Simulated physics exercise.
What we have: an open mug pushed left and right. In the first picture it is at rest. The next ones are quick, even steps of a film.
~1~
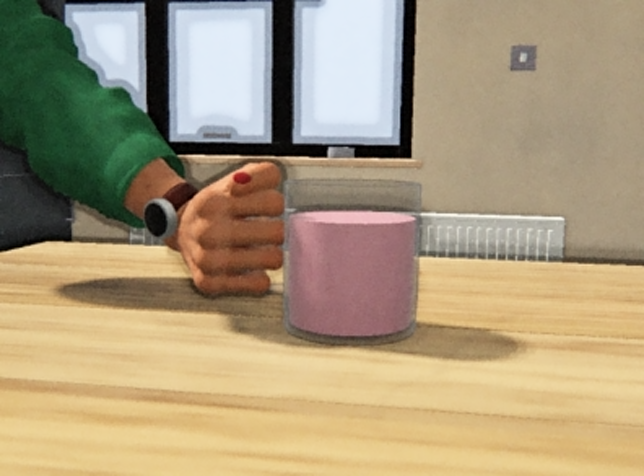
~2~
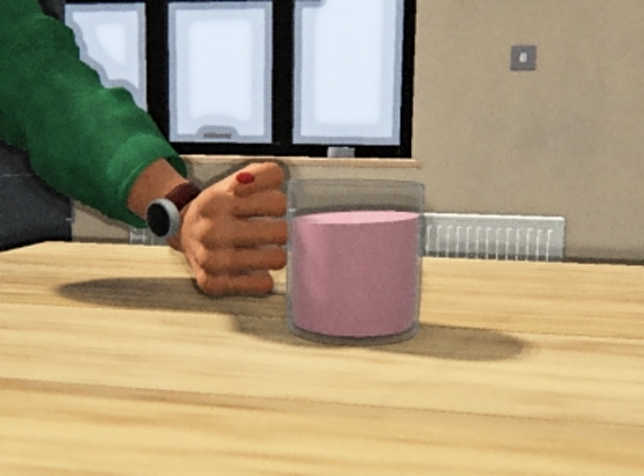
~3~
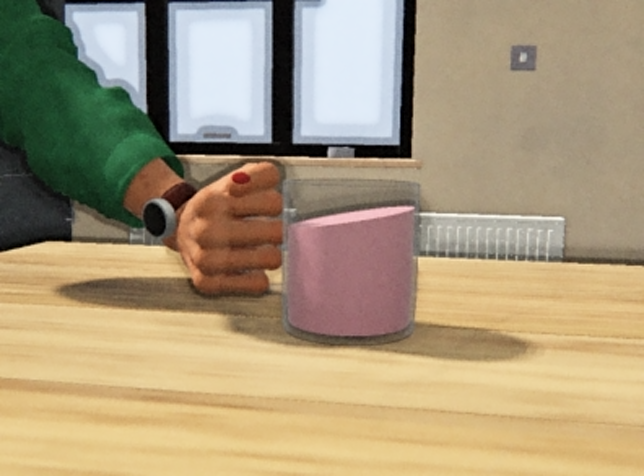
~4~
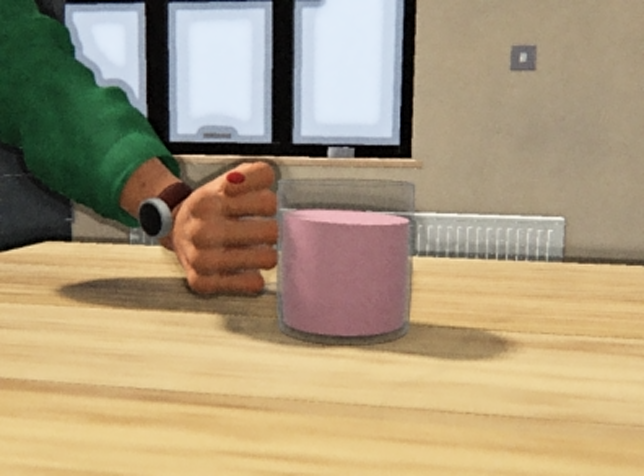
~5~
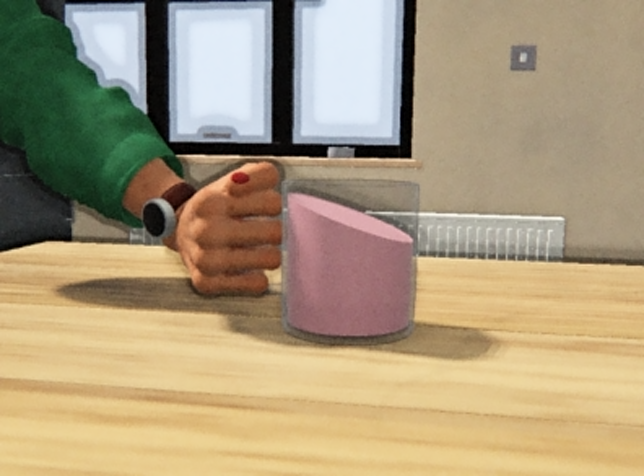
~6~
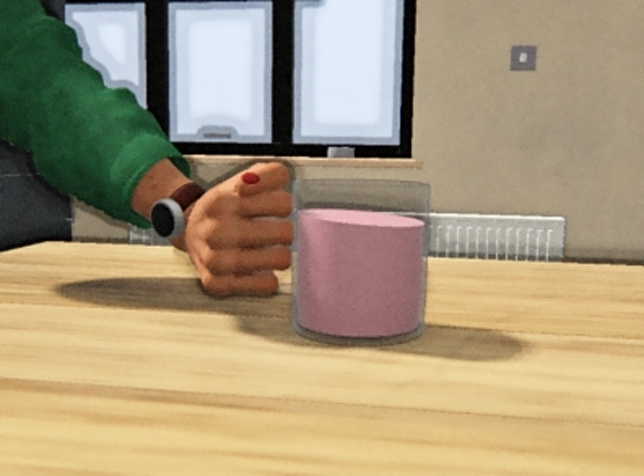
Clear mug of pink liquid being nudged slightly left and right by a green-sleeved hand on a wooden table, the liquid sloshing.
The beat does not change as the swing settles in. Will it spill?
It brims over.
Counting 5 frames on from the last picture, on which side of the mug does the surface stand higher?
That would be on the right flank.
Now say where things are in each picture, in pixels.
The first picture shows mug (351, 252) about three quarters full; at rest.
The second picture shows mug about three quarters full, surface at (355, 219); surface about level.
The third picture shows mug (350, 252) about three quarters full; surface clearly higher on the right.
The fourth picture shows mug about three quarters full, surface at (346, 219); surface about level.
The fifth picture shows mug (350, 252) about three quarters full; surface much higher on the left.
The sixth picture shows mug about three quarters full, surface at (361, 219); surface a little higher on the left.
Next, the highest wave so far goes over the rim.
Finally, the highest wave so far goes over the rim; some is on the top.
